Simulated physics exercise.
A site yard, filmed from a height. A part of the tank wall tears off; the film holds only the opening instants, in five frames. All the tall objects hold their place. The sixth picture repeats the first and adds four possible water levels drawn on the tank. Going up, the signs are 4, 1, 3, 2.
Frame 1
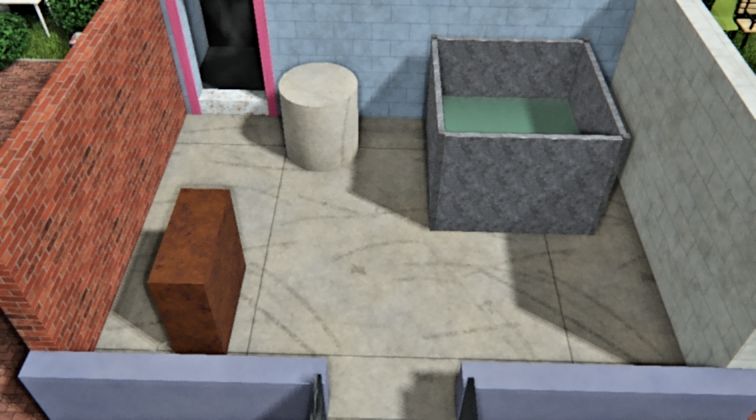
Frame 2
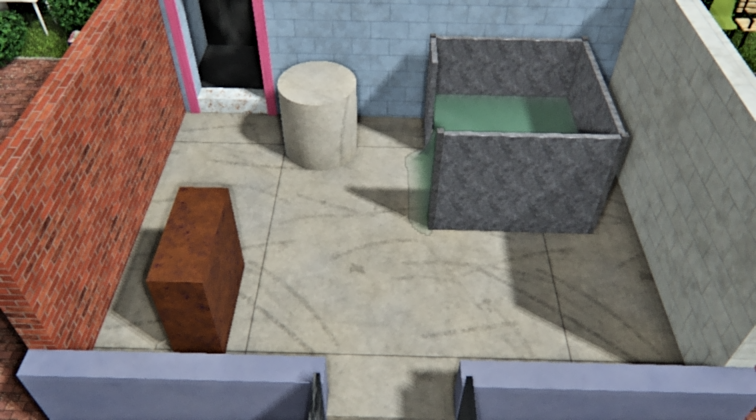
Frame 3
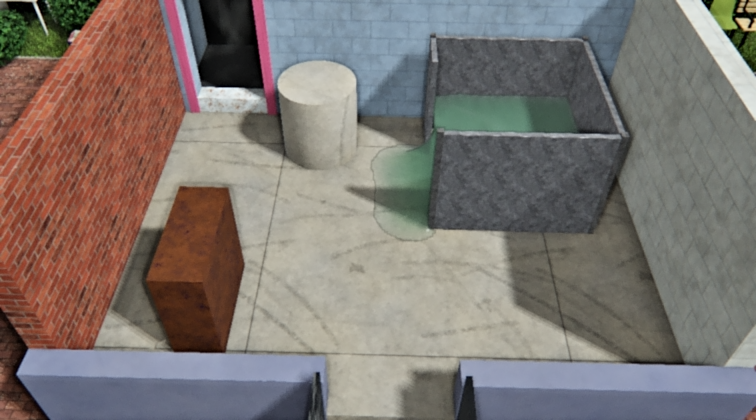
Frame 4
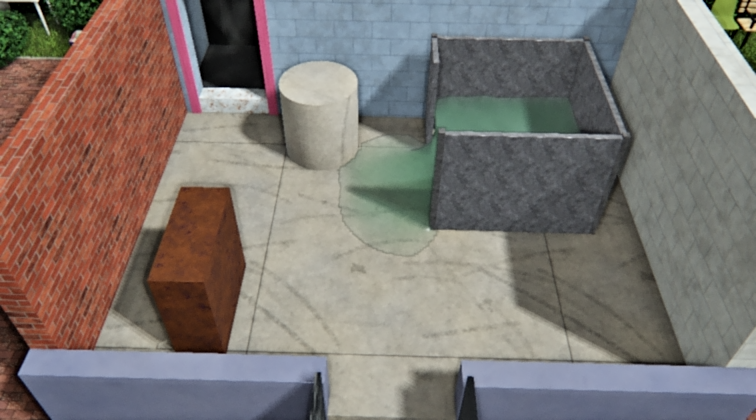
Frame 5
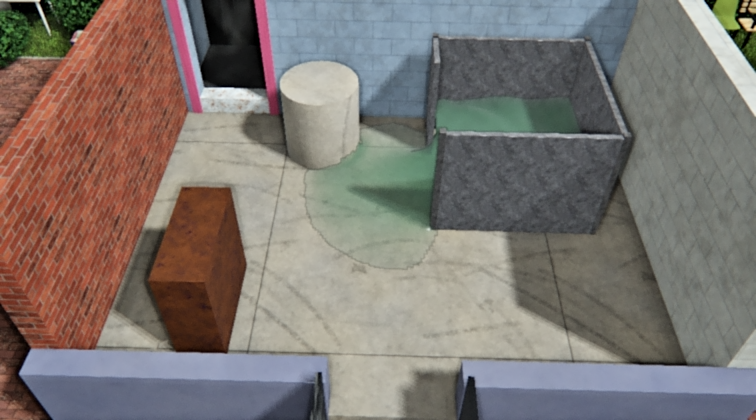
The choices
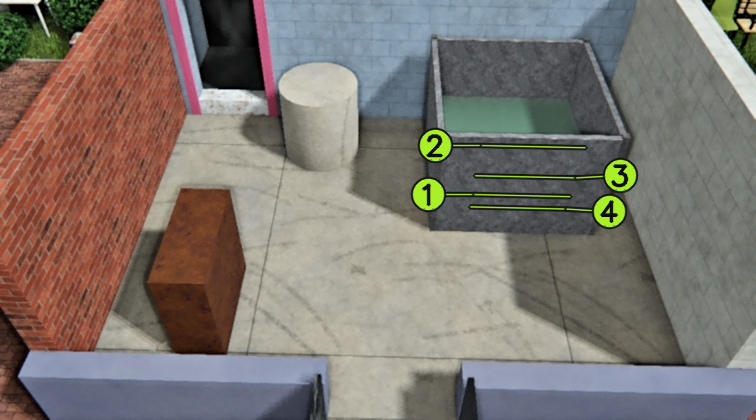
In a walled yard, greenish water pours from a dark tank's left side and spreads leftward.
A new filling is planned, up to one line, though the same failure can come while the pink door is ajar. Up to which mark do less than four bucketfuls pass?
3.
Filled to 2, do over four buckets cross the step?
Yes, it does.
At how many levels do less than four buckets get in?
Three of them.
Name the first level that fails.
That is level 2.
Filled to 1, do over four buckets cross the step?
No, not at all.
In lime, 1 at (521, 195); 2 at (532, 146); 3 at (525, 176); 4 at (518, 207); from the bottom up 4, 1, 3, 2.
With 1, nothing gets over.
With 2, about 12 bucketfuls get in.
With 3, a bucket or two gets in.
With 4, nothing gets over.
